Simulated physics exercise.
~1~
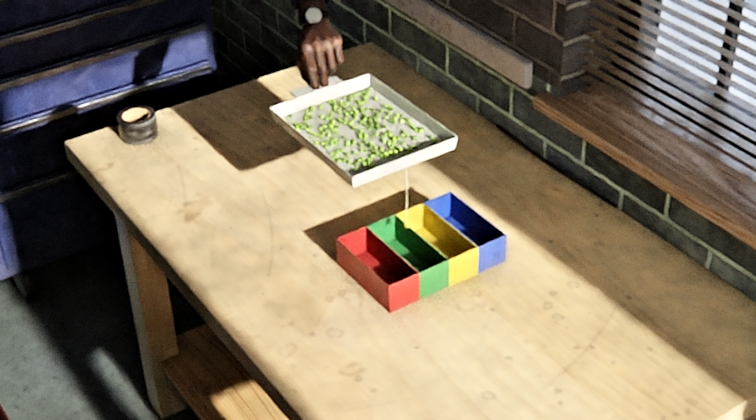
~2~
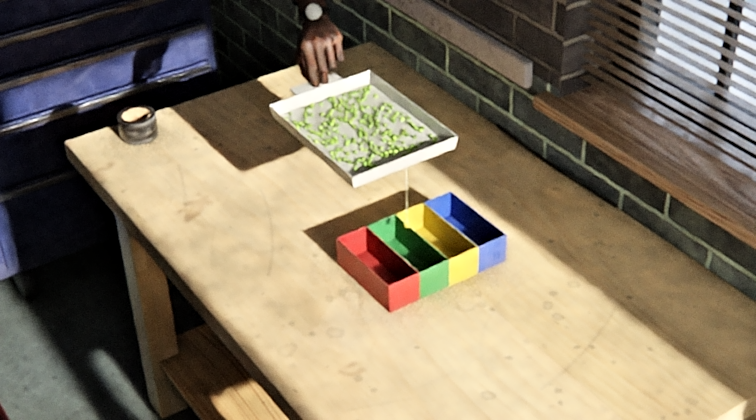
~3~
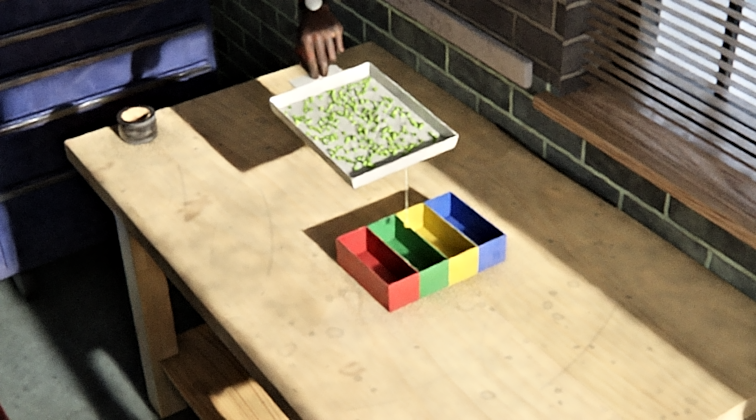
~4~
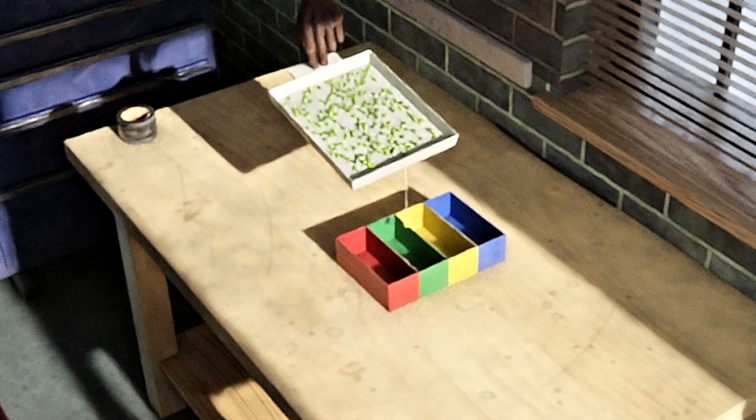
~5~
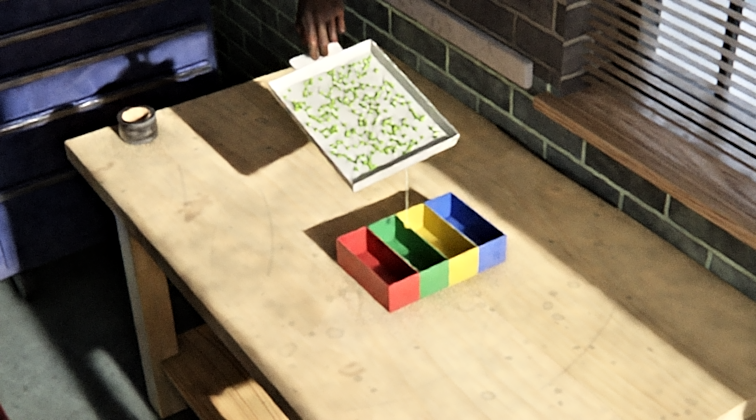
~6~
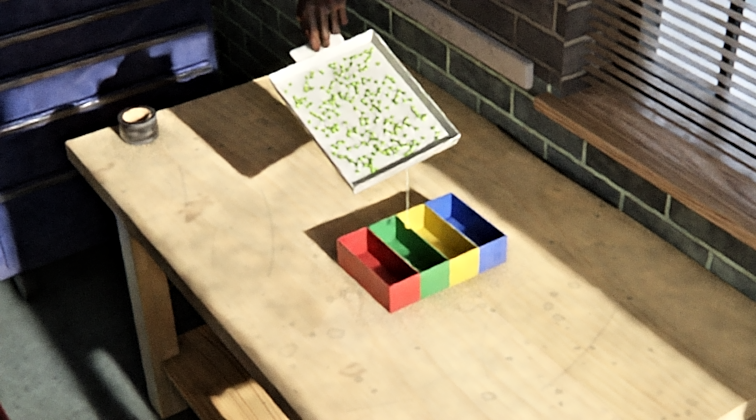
We see a hand gradually raising the far end of a shallow white tray of scattered green peas above a box with red, green, yellow and blue cells, while the tray's near edge dips slightly at the left corner.
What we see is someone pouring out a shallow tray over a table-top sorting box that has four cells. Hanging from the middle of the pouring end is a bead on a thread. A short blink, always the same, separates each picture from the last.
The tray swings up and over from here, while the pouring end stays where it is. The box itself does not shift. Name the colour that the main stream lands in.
Red.
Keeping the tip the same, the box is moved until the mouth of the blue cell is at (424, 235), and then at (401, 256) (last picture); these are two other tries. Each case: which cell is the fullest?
The green one, and then the yellow cell.
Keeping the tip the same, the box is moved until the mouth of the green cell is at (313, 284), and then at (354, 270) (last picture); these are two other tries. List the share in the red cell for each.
Close to 0 in a hundred, then close to 0 in a hundred.
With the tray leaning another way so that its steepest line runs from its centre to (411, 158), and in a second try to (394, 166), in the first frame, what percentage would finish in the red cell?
First case about 0 percent; second case about 30 percent.
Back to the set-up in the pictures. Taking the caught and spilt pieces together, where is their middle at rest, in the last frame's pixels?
Once it all stops, the middle lies near (384, 283).
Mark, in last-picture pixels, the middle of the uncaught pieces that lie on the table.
It's centred close to pixel (356, 313).
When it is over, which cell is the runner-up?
Second place goes to the green one.
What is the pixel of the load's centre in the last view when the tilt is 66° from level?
Somewhere about pixel (374, 180).
Shortly afterwards, tray tipped steeply; all but a few on the tray; a little falling or outside the box.
Next, tray tipped past a quarter turn; near two thirds on the tray; near a quarter in the red cell; only a few in the green cell; near a quarter falling or outside the box.
Some moments later, tray tipped past a quarter turn; near two thirds in the red cell; a little in the green cell; near a quarter falling or outside the box.
In the end, tray tipped past a quarter turn; near two thirds in the red cell; a little in the green cell; none at all in the yellow cell; none at all in the blue cell; near a quarter outside the box.
